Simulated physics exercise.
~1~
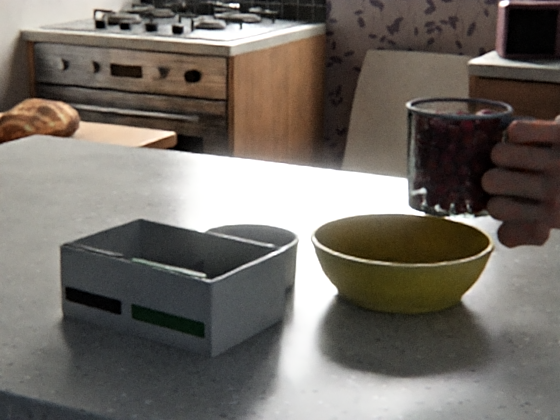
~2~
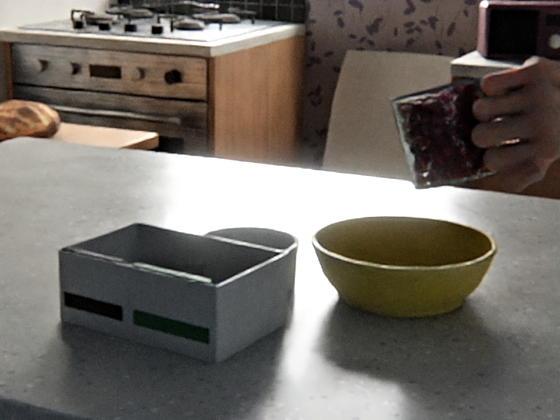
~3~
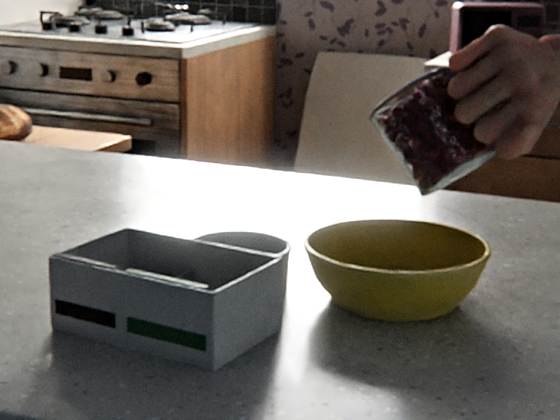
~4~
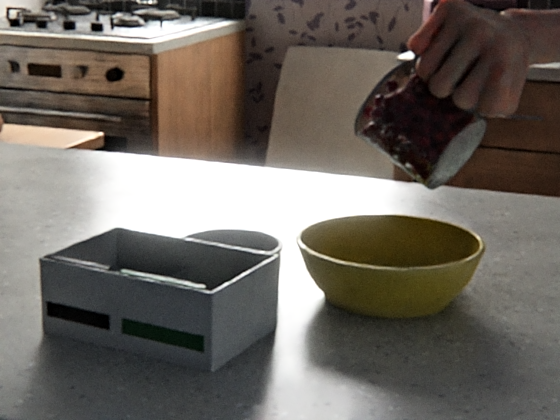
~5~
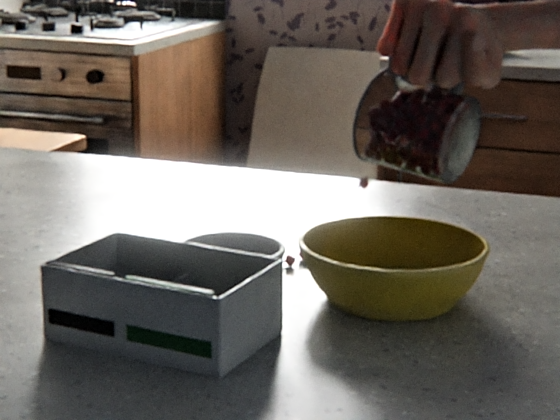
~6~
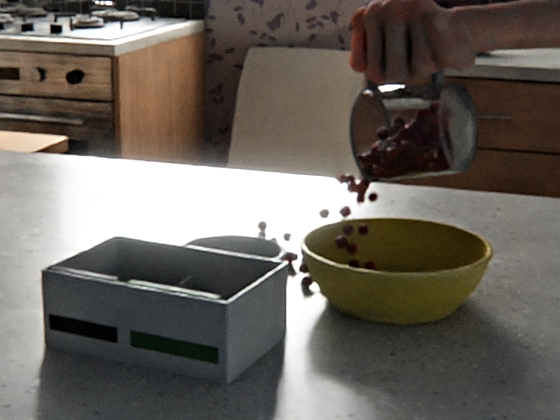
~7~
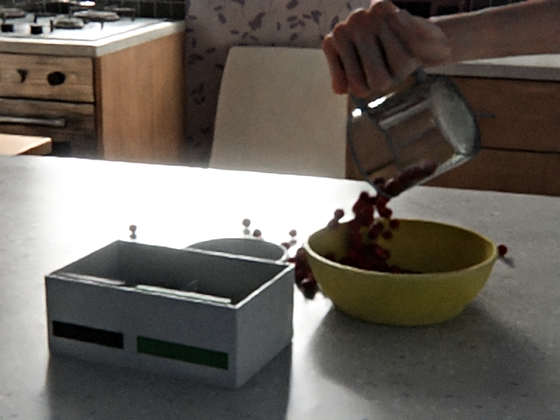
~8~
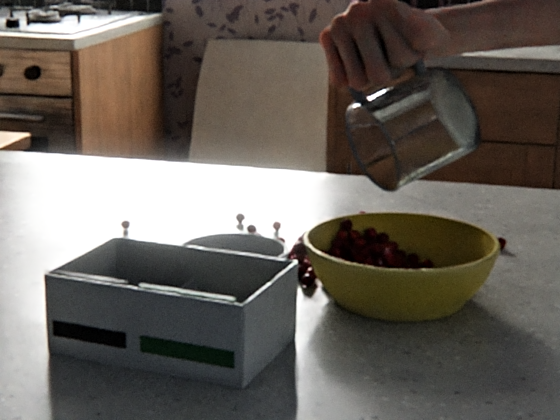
A hand tips a glass cup, spilling red berries into a yellow bowl and onto the table.
